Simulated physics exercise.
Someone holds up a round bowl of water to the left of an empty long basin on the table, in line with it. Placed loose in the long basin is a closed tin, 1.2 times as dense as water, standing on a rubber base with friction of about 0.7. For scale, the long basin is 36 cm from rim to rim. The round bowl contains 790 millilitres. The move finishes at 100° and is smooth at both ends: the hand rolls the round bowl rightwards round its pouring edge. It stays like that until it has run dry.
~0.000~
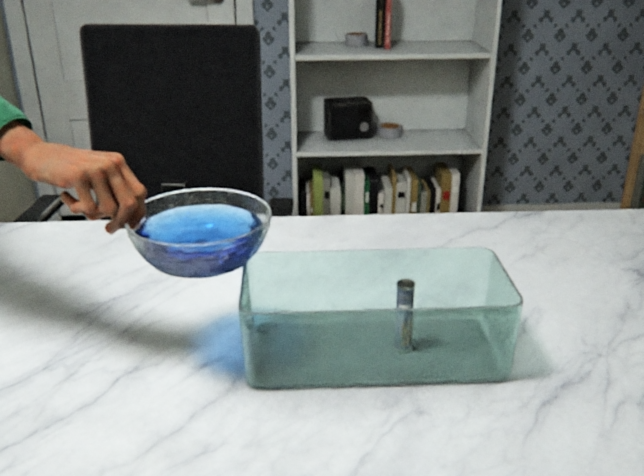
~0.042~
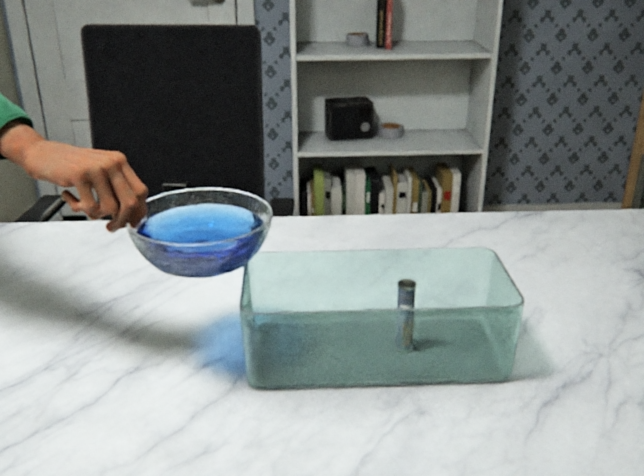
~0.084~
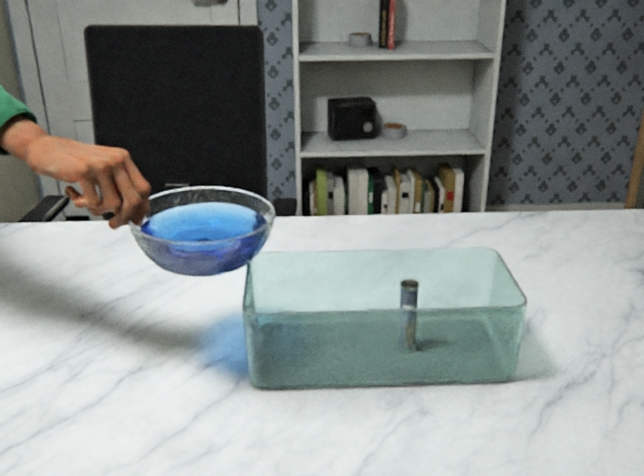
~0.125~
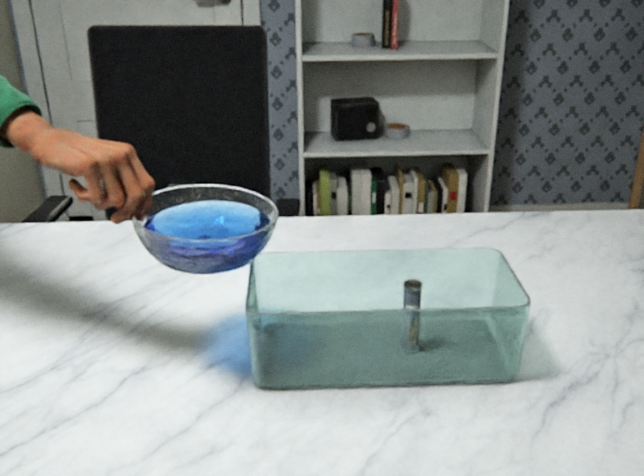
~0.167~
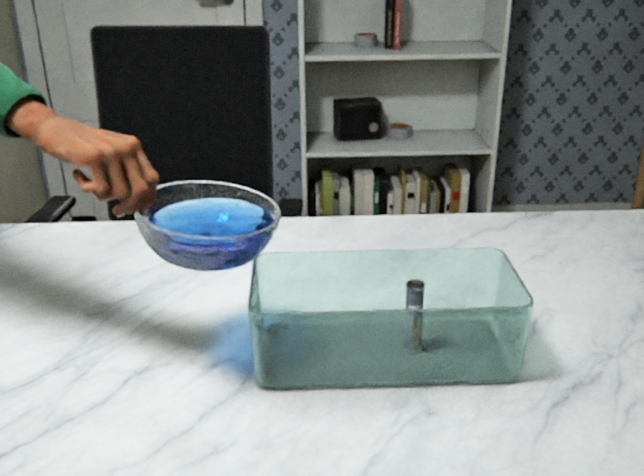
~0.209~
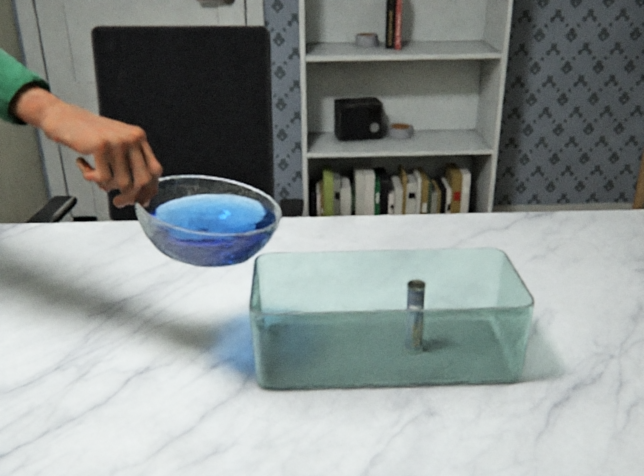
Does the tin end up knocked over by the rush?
Still erect.
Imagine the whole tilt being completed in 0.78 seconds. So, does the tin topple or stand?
Outcome - the tin stays erect.
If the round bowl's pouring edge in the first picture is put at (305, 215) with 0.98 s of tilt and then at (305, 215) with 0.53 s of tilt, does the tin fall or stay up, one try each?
Run one: It tumbles. Run two: It tumbles.
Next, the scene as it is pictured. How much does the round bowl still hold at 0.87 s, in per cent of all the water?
About 1 percent.
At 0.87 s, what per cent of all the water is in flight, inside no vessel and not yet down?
Airborne fraction: Approx. 12 %.
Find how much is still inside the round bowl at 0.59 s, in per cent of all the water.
I reckon about 48 in a hundred is still held.
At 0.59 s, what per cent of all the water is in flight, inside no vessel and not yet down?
Close to 42 per cent, I'd say.
After 0.59 s the tilt is 66° and 49 per cent is still to pour; the tin stands where it began.
After 0.87 s the tilt is 97° and 1 per cent is still to pour; the tin stands where it began.
After 1.16 s the tilt is 100° and 0 per cent is still to pour; the tin stands where it began.
After 1.48 s the tilt is 100° and 0 per cent is still to pour; the tin stands where it began.
In the end the tin stands where it began.
